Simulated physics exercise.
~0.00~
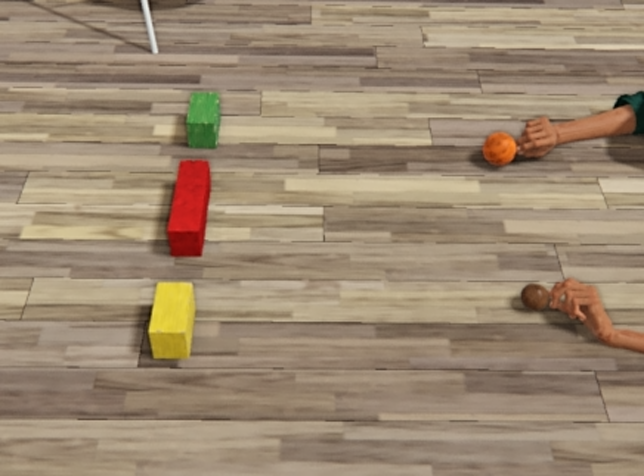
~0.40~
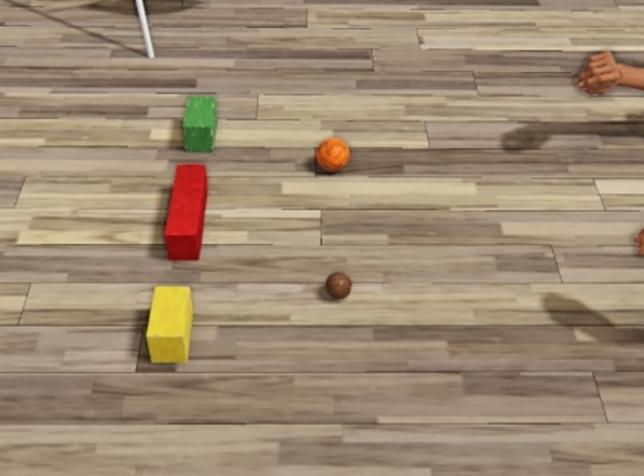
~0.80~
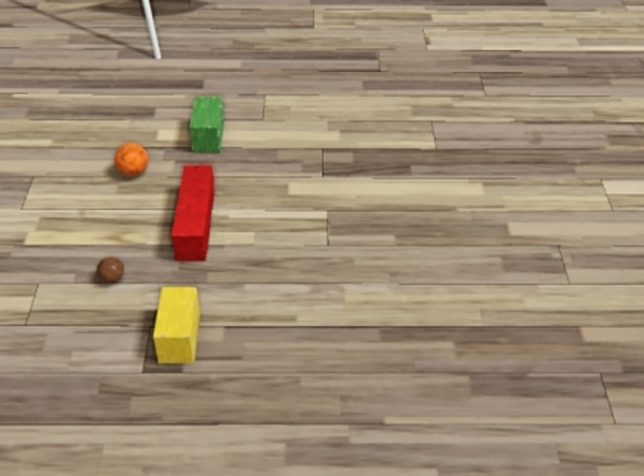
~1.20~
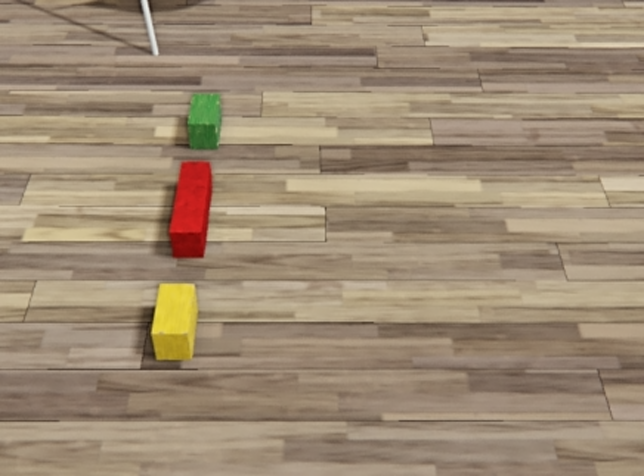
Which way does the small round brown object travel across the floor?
It rolls to the left, passing through the gap between the red and yellow blocks.
Two hands rolling an orange ball and a round brown object left through gaps between coloured blocks and out of view.
